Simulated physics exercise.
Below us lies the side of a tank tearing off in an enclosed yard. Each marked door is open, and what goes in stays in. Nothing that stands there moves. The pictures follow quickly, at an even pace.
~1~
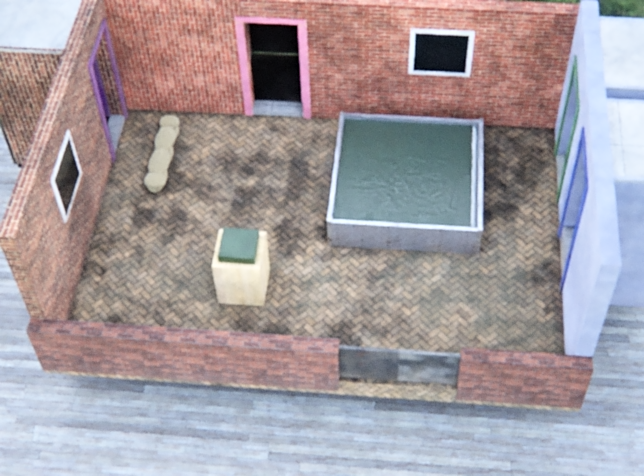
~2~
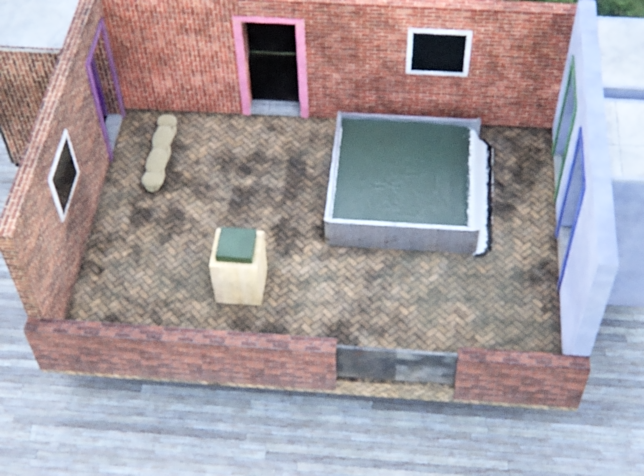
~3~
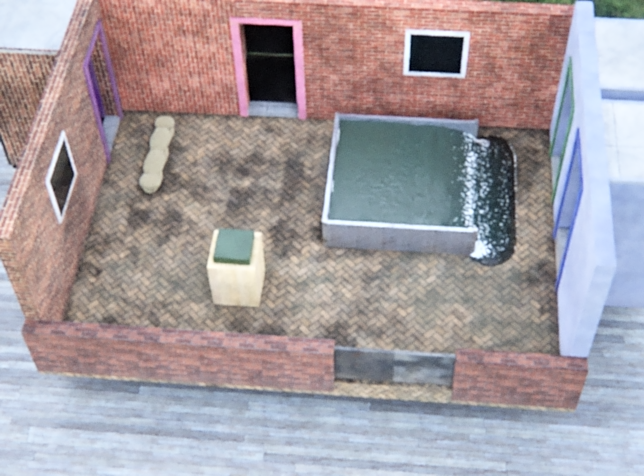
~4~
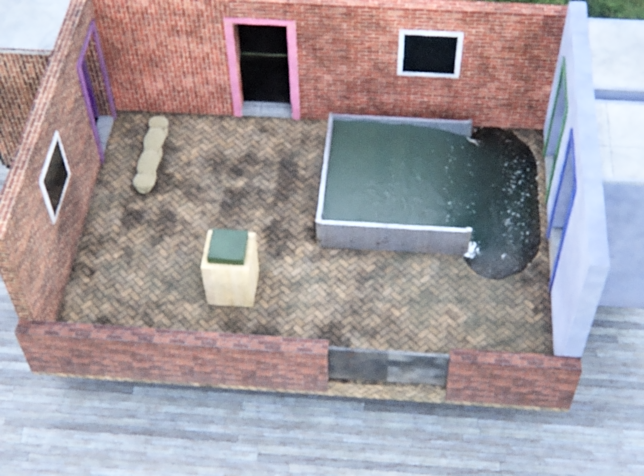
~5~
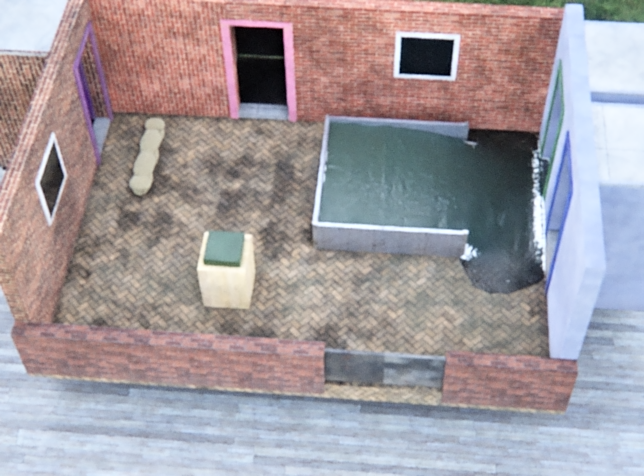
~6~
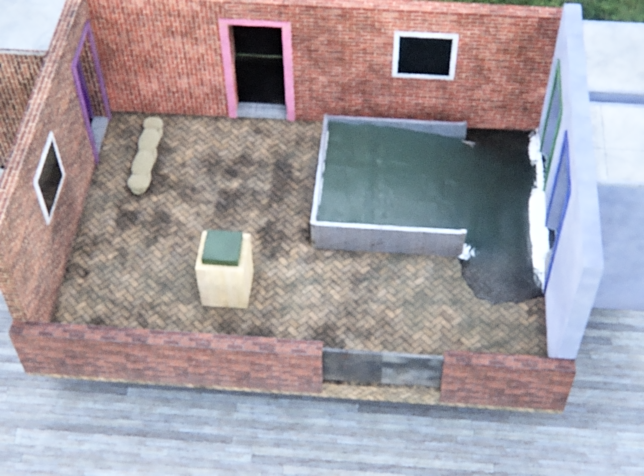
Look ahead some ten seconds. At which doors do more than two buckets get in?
The blue door admits no more than that; the purple door admits no more than that; the green door lets in a lot; the pink door admits no more than that.
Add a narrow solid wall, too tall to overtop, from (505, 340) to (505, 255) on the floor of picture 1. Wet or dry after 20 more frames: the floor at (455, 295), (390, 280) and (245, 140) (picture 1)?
One after the other: Covered, not flooded, dry.
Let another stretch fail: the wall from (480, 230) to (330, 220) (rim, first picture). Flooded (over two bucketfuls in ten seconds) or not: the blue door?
One by one: The blue door stays under.
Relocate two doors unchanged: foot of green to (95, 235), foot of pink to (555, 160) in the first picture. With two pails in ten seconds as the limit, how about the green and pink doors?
Green door holds; pink door is over.
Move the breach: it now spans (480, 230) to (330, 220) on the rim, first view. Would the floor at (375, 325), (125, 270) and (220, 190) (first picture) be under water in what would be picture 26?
As listed: Awash, covered, dry.
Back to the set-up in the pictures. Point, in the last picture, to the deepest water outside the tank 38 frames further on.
At about (43, 351).
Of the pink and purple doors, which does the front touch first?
I say the pink door.
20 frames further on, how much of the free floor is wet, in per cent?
About 35 per cent.
A moment on, water covers 15 % of the floor; the blue door wet at the sill, nothing in, the purple door not reached, the green door far over two buckets in, the pink door not reached.
Next, water covers 20 % of the floor; the blue door wet at the sill, nothing in, the purple door not reached, the green door far over two buckets in, the pink door not reached.
Then, water covers 35 % of the floor; the blue door wet at the sill, nothing in, the purple door not reached, the green door far over two buckets in, the pink door wet at the sill, nothing in.
Later, water covers 75 % of the floor; the blue door wet at the sill, nothing in, the purple door wet at the sill, nothing in, the green door far over two buckets in, the pink door wet at the sill, nothing in.
In the end, water covers 95 % of the floor; the blue door wet at the sill, nothing in, the purple door wet at the sill, nothing in, the green door far over two buckets in, the pink door wet at the sill, nothing in.
